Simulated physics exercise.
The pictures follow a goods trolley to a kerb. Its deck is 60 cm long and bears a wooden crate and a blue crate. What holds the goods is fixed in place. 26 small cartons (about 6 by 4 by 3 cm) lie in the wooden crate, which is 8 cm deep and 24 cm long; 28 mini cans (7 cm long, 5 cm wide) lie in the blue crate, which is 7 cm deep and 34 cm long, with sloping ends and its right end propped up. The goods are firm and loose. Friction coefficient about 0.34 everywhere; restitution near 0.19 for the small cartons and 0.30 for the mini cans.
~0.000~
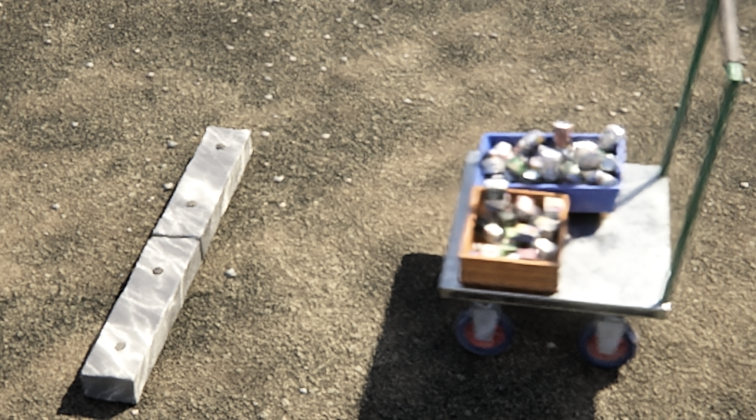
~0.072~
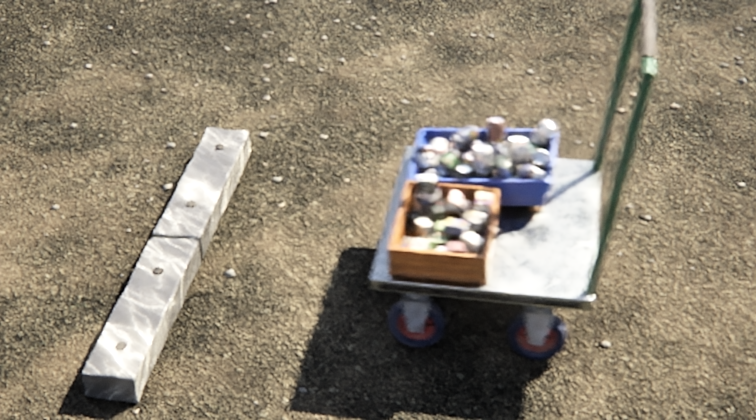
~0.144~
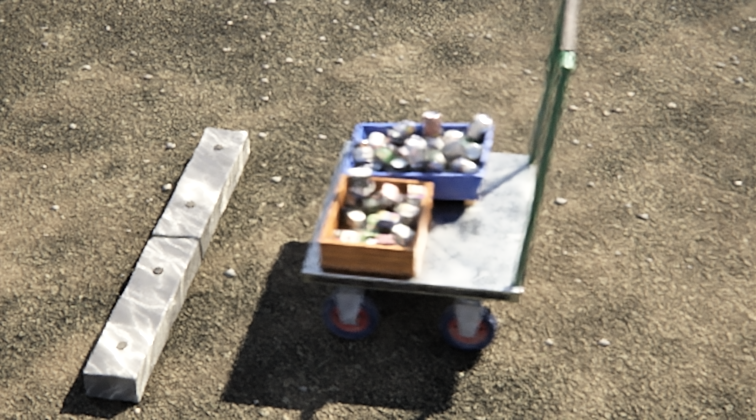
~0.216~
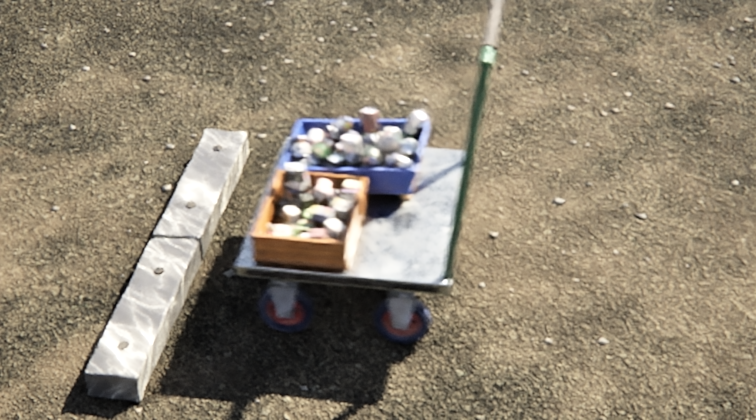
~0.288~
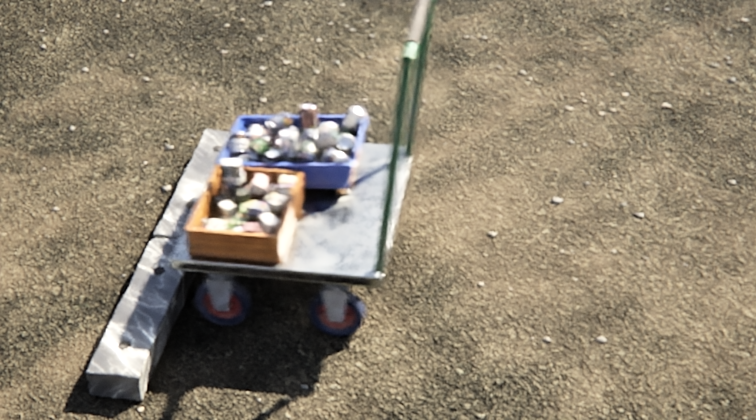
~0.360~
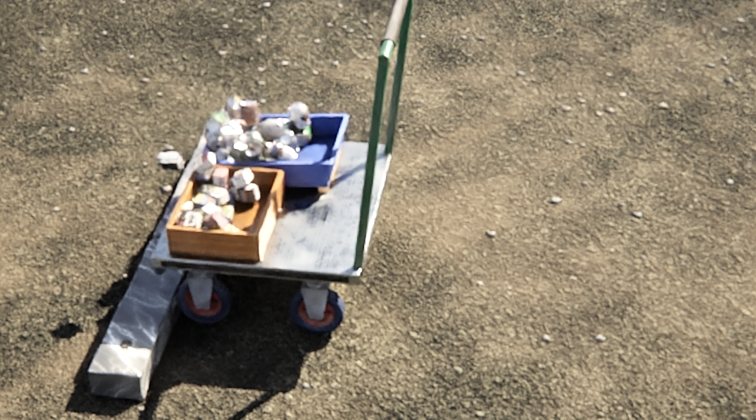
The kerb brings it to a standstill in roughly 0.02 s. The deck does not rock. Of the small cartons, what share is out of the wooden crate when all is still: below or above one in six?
It sheds under a sixth of them.
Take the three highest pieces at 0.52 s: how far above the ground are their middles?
Roughly 58 cm.
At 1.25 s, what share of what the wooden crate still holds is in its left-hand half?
Some 50 per cent.
After 0.40 s, 1 of 26 out of the wooden crate and 1 of 28 out of the blue crate.
After 0.52 s, 2 of 26 out of the wooden crate and 8 of 28 out of the blue crate.
After 0.75 s, 2 of 26 out of the wooden crate and 11 of 28 out of the blue crate.
When it is over (at 1.25 s), 2 of 26 out of the wooden crate and 11 of 28 out of the blue crate. Asked share, 2 of 26, 8 per cent.
